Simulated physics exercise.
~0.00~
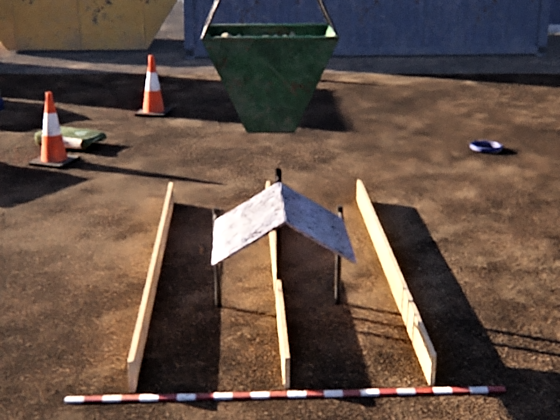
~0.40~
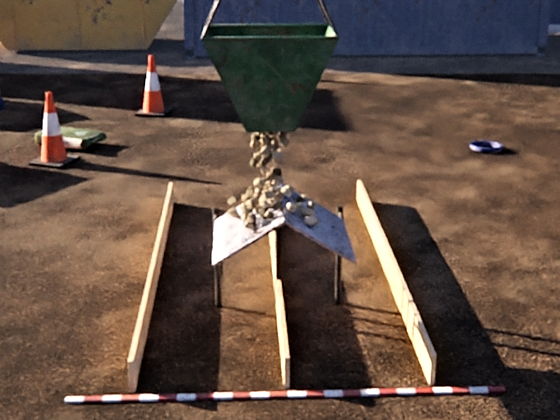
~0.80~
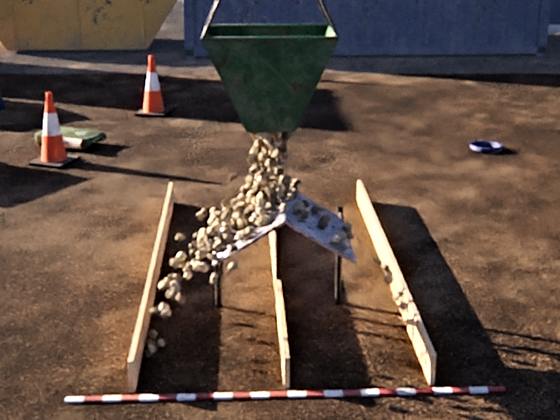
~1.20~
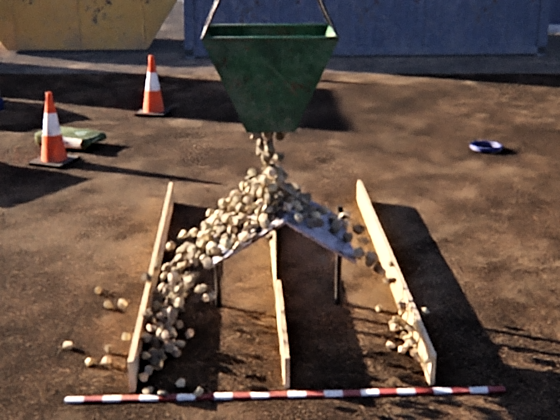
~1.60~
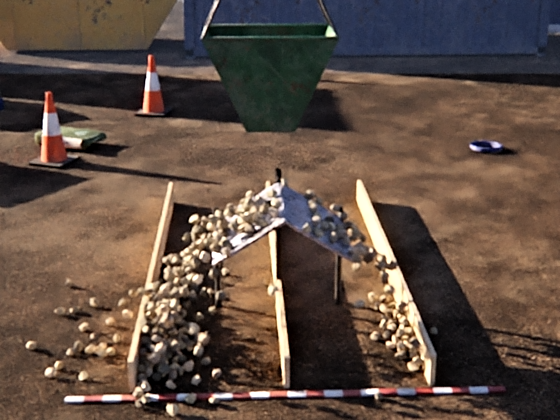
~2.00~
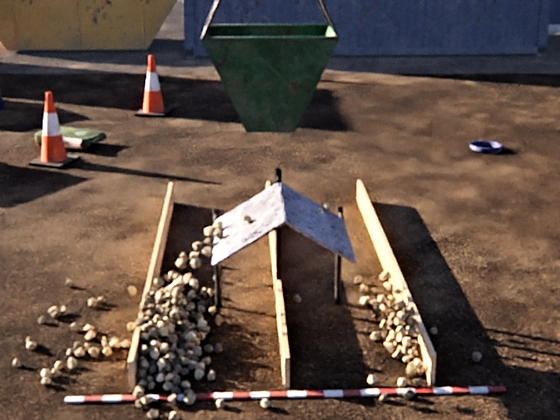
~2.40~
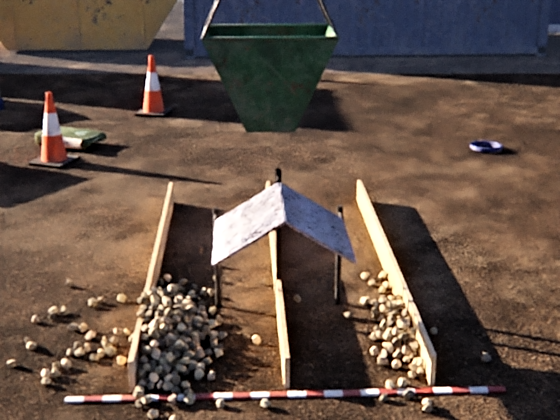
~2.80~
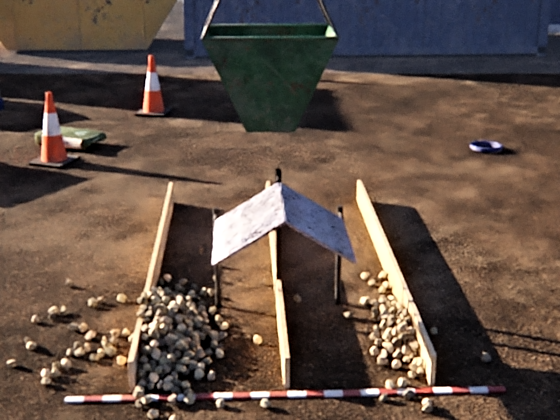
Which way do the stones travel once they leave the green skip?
The stones move down, falling onto the sloped steel and then to the ground below.
